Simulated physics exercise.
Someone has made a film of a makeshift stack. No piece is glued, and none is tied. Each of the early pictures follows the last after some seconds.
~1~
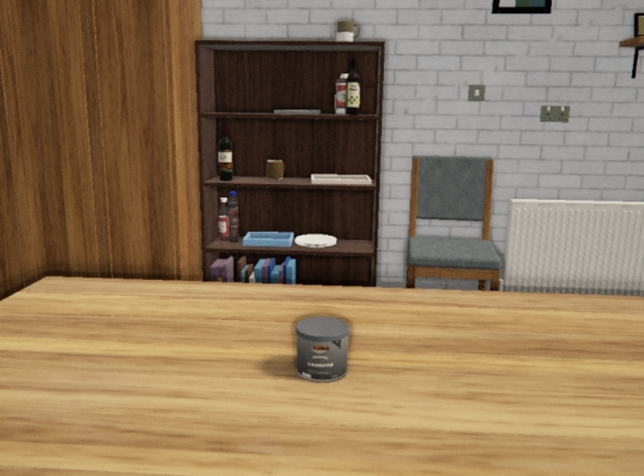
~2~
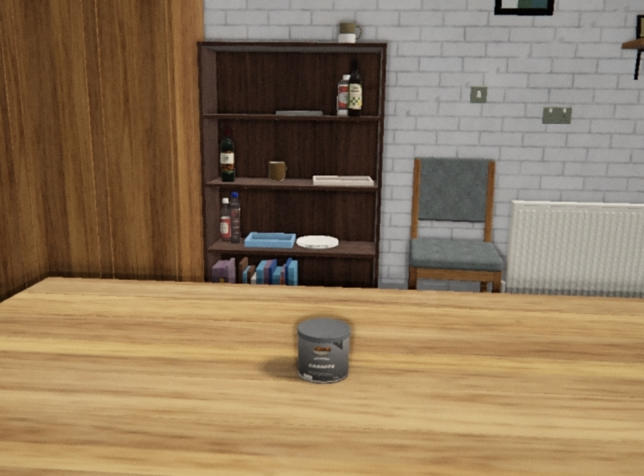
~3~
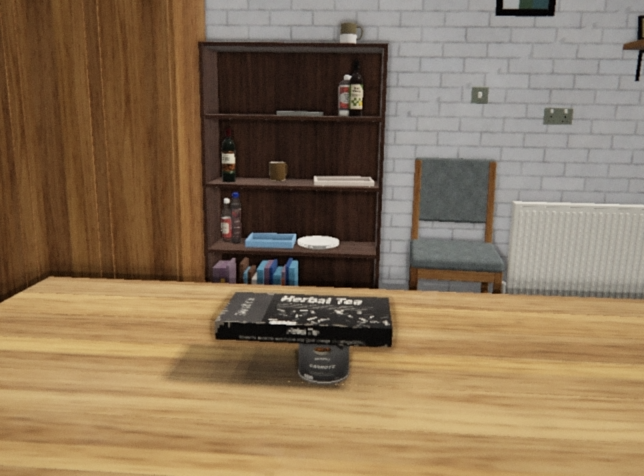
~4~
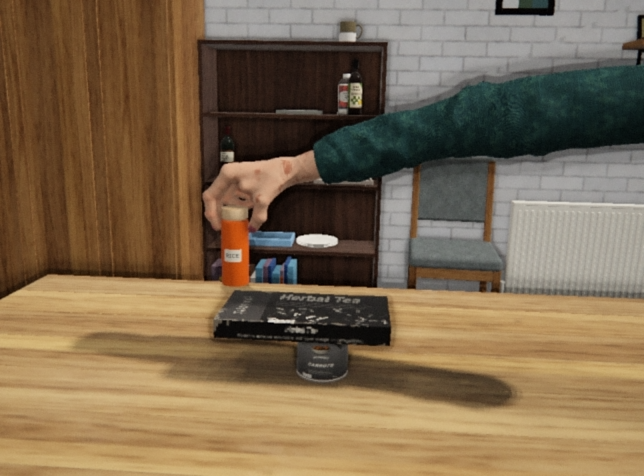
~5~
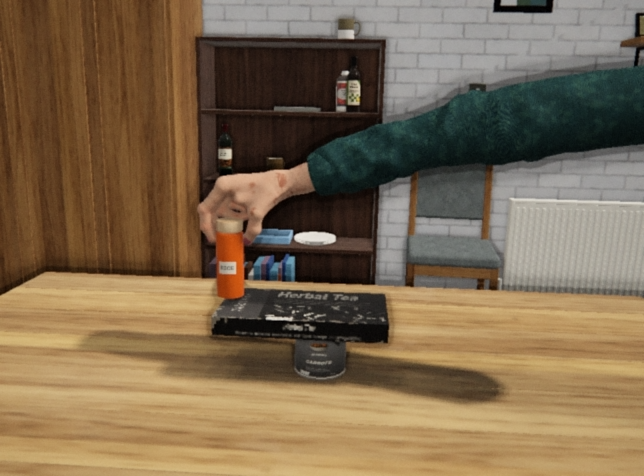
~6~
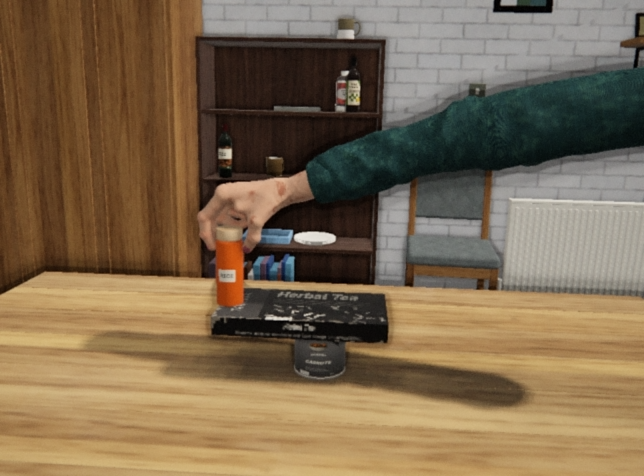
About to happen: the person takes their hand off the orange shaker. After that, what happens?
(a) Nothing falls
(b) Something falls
Something falls (b).
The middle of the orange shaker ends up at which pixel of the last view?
Look near (185, 340) in the final picture.
Then, 0.40 s past the last view, orange shaker now fallen; black packet rocked 28° from its first pose.
Then, 0.60 s past the last view, black packet rocked 33° from its first pose.
Finally, fallen, orange shaker; left askew, black packet; grey tin still in place. Final places as the last picture's camera would see them, orange shaker near (185, 340). The stack comes apart.
